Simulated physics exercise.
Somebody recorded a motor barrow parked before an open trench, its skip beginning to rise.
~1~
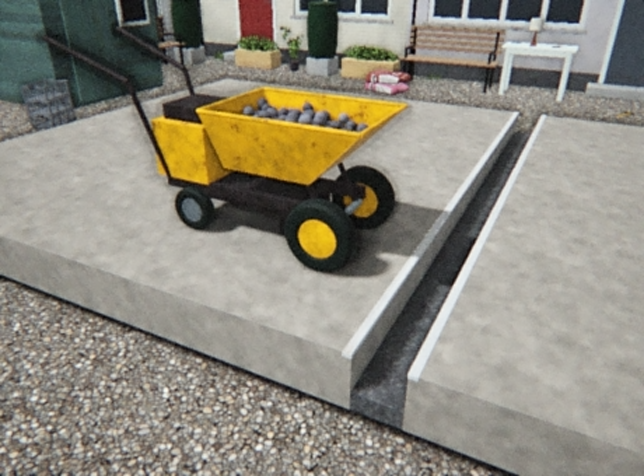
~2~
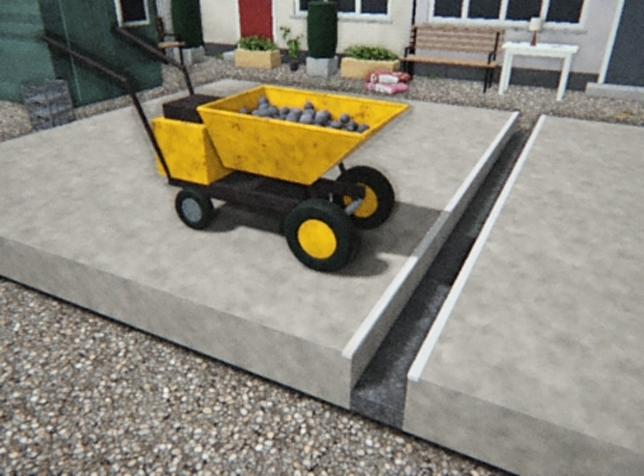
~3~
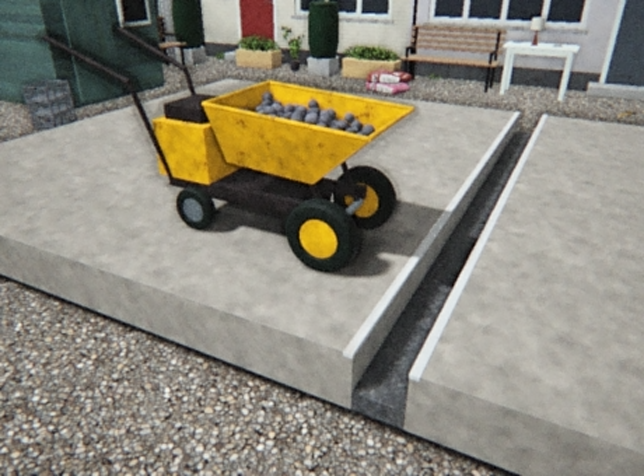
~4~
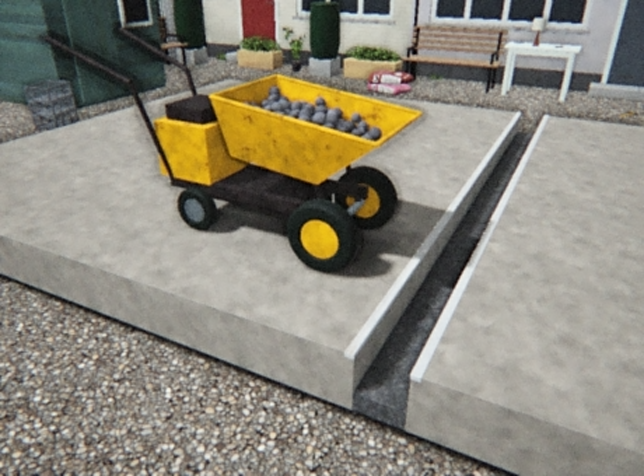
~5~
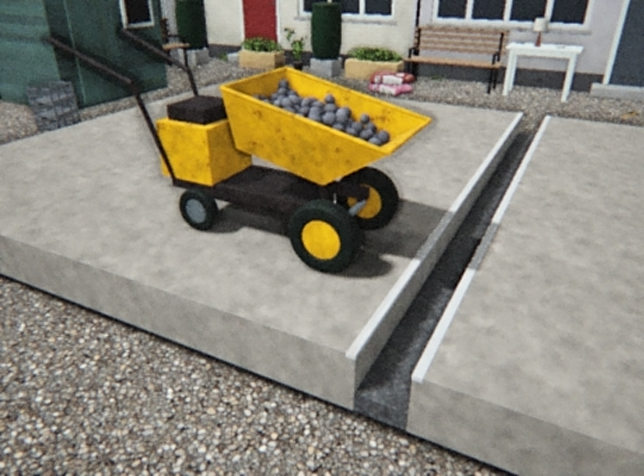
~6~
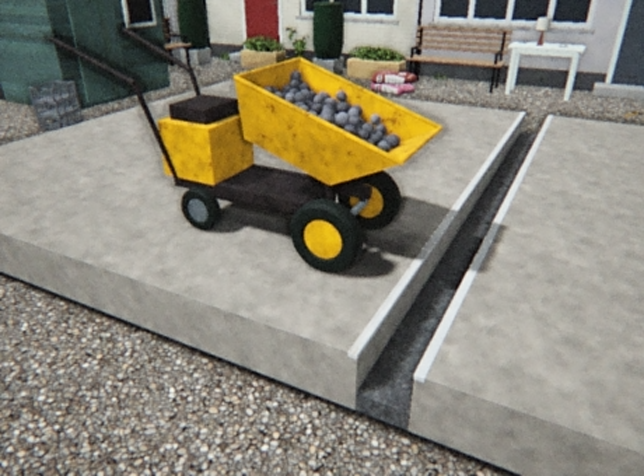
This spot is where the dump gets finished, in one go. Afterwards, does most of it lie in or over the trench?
No: The trench is going to take short of half of it.
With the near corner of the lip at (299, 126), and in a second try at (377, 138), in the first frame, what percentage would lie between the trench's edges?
Well, you'd get roughly 80 per cent from the first place and roughly 0 per cent from the second.
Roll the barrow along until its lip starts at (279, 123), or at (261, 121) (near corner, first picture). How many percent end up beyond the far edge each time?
In order, 0 % followed by 0 %.
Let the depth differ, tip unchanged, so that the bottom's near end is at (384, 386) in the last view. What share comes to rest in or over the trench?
I'd guess close to 20 percent.
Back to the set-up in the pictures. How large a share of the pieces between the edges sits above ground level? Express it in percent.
I'd put it near 10 in a hundred.
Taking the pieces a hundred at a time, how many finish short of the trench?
Roughly 0 percent of the pieces, I think.
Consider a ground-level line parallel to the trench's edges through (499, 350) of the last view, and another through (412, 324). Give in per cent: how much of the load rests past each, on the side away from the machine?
40 % and 90 %, in that order.
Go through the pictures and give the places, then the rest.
Lip of the skip at (360, 136), level; top of the load at (283, 121), round cobbles; first edge of the trench at (375, 313); far edge at (436, 331), the trench under half as wide as the skip, and about as deep as wide, in the first frame.
Lip of the skip at (362, 137), level; top of the load at (284, 120), in the second frame.
Lip of the skip at (368, 140), tipped barely; top of the load at (289, 118), in the third frame.
Lip of the skip at (377, 145), tipped a little; top of the load at (287, 115), in the fourth frame.
Lip of the skip at (388, 153), tipped a little; top of the load at (279, 105), in the fifth frame.
Lip of the skip at (401, 163), tipped clearly; top of the load at (291, 99); first edge of the trench at (381, 314); far edge at (442, 332), in the sixth frame.
Soon after the last picture, skip tipped steeply; all in the skip.
A little later, skip tipped right over; most in the skip; a stray few in or heaped over the trench; about a quarter beyond it; a stray few falling.
Later still, skip tipped right over; a small part in the skip; a small part in or heaped over the trench; most beyond it.
By the end, skip tipped right over; a stray few in the skip; about a quarter in or heaped over the trench; most beyond it.
